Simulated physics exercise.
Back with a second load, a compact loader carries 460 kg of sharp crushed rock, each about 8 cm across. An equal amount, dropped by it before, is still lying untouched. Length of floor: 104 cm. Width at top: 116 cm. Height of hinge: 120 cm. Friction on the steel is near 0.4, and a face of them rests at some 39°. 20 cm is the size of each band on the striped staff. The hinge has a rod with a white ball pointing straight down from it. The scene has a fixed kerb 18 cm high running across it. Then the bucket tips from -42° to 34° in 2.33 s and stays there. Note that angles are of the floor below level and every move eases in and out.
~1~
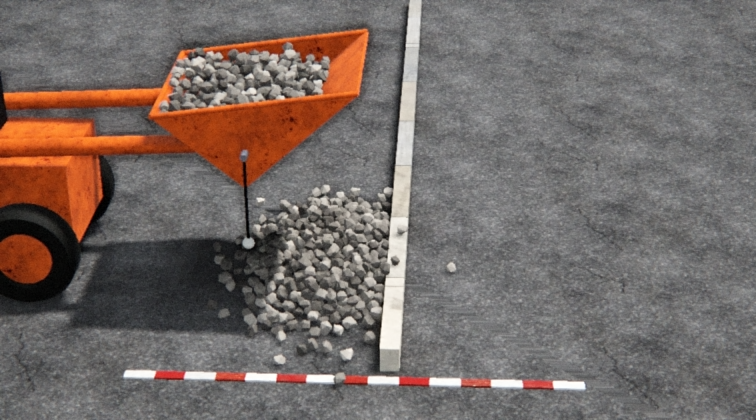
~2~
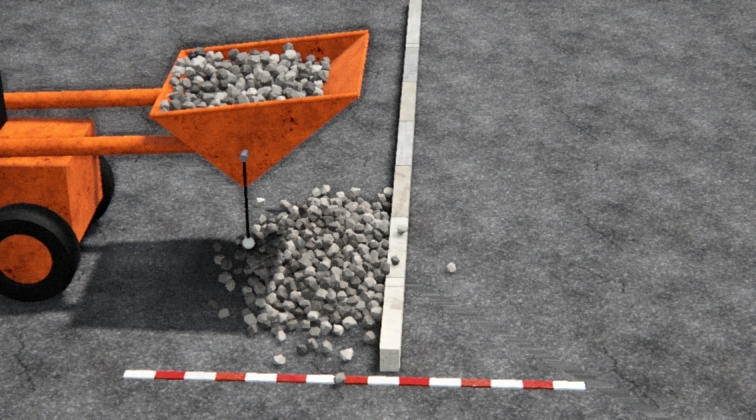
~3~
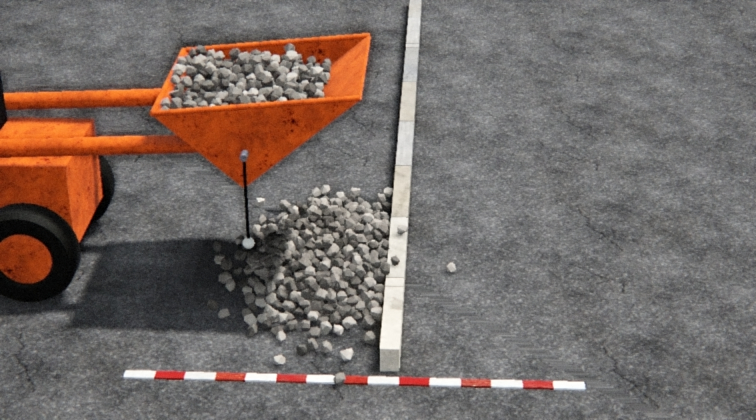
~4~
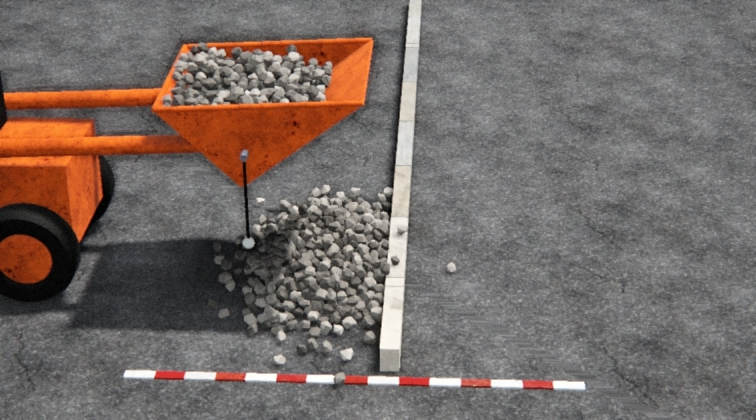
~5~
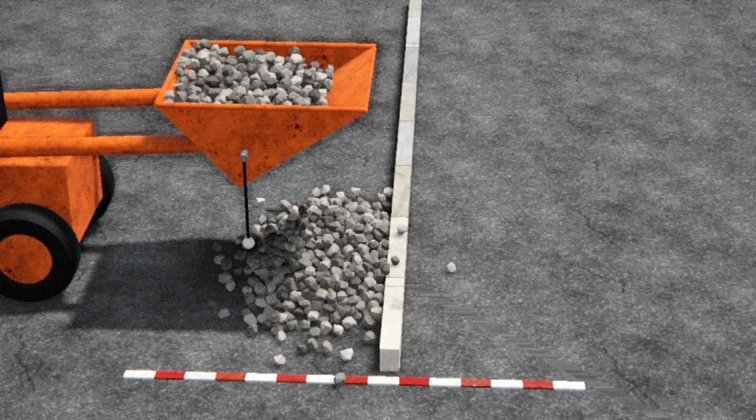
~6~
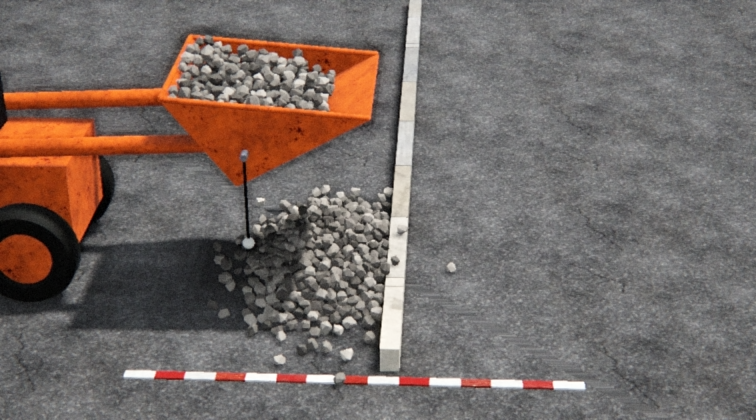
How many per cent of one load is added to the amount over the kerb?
About 49 per cent of a load.
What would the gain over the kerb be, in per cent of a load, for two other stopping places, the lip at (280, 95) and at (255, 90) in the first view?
First some 0, then 0 per cent.
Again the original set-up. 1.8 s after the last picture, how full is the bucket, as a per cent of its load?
It holds some 50 per cent.
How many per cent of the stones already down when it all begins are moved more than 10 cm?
I'd say roughly 0 per cent of them.
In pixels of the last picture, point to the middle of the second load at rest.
In the last view, about pixel (402, 251).
Then, 1.1 s after the last picture the floor is at 22°; in per cent of one load, 100 in the bucket, 100 on this side of the kerb; the foremost stones are at (397, 252).
Then, 1.8 s after the last picture the floor is at 34°; in per cent of one load, 48 in the bucket, 144 on this side of the kerb, 9 over the kerb; the foremost stones are at (448, 270).
Then, 2.2 s after the last picture the floor is at 34°; in per cent of one load, 19 in the bucket, 152 on this side of the kerb, 29 over the kerb; the foremost stones are at (510, 279).
Then, 5.0 s after the last picture the floor is at 34°; in per cent of one load, 0 in the bucket, 151 on this side of the kerb, 49 over the kerb; the foremost stones are at (540, 257). Net gain over the kerb, 49.
